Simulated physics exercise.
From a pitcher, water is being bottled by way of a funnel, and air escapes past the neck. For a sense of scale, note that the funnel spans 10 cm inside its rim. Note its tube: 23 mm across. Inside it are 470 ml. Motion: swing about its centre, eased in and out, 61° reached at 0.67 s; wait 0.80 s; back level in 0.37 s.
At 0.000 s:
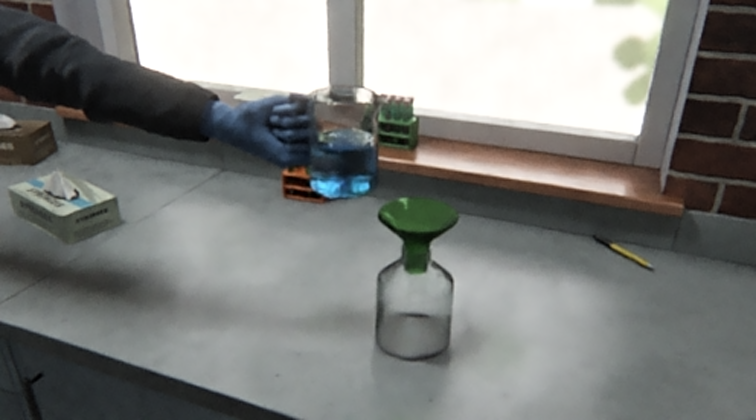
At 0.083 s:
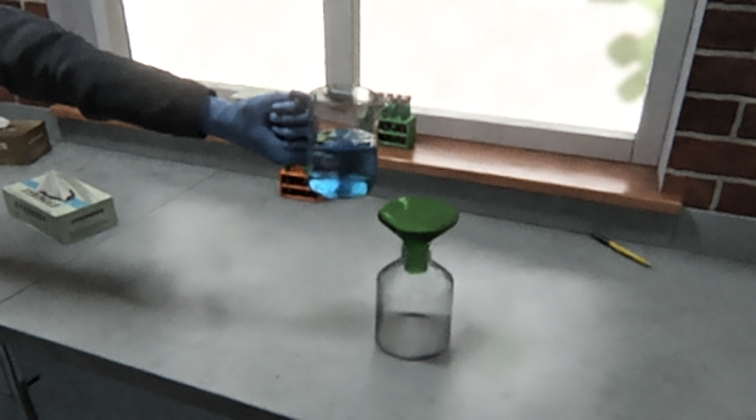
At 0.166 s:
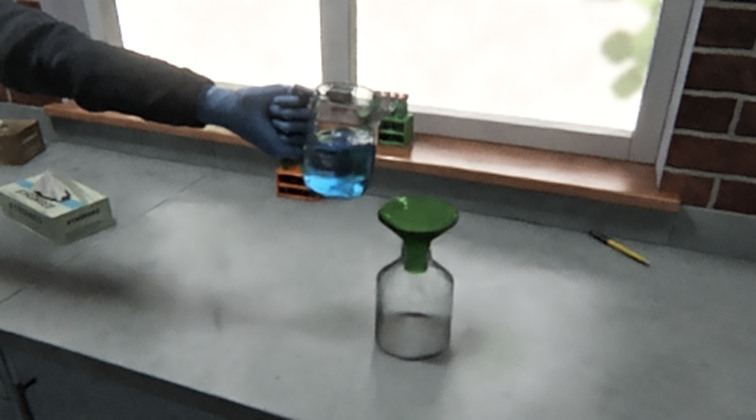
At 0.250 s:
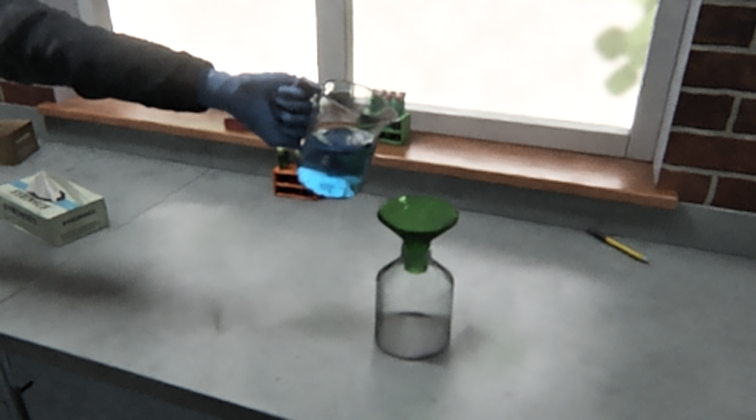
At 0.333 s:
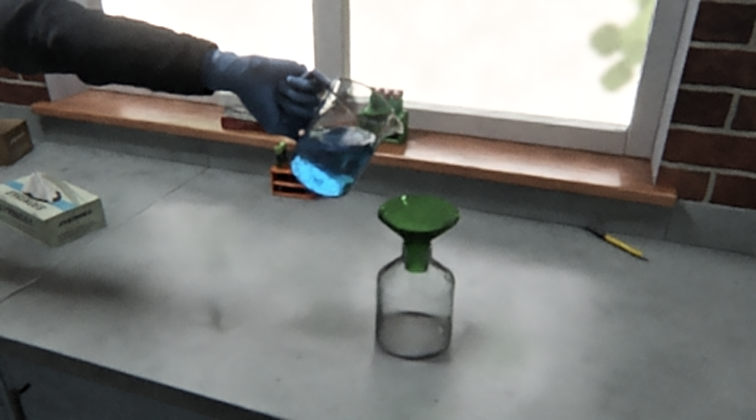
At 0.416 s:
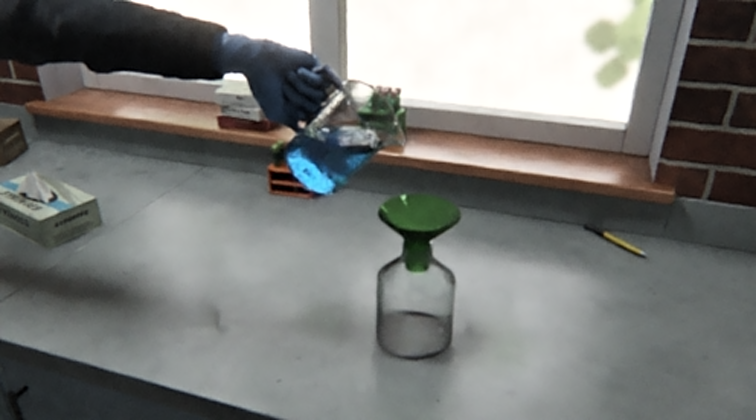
At first, a blue-gloved hand holds a clear pitcher of blue water upright above a grey worktop, beside a glass bottle topped with a green funnel. The pitcher then leans to the right, slightly and then more steeply, while the water shifts inside it and the bottle stays still.
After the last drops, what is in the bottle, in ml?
Roughly 100 ml goes into the bottle.
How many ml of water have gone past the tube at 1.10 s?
30 ml.
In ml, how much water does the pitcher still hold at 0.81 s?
Some 430 ml are still held at that time.
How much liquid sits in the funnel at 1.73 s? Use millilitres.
I'd estimate some 5 ml is held in the funnel then.
After 0.81 s the tilt is 61° and 5 ml has passed the tube, 10 ml is in the funnel, 430 ml in the pitcher and 0 ml has missed.
After 1.10 s the tilt is 61° and 30 ml has passed the tube, 30 ml is in the funnel, 390 ml in the pitcher and 5 ml has missed.
After 1.40 s the tilt is 61° and 65 ml has passed the tube, 15 ml is in the funnel, 365 ml in the pitcher and 10 ml has missed.
After 1.73 s the tilt is 13° and 90 ml has passed the tube, 5 ml is in the funnel, 355 ml in the pitcher and 10 ml has missed.
In the end 100 ml has passed the tube, 0 ml is in the funnel, 355 ml in the pitcher and 10 ml has missed.
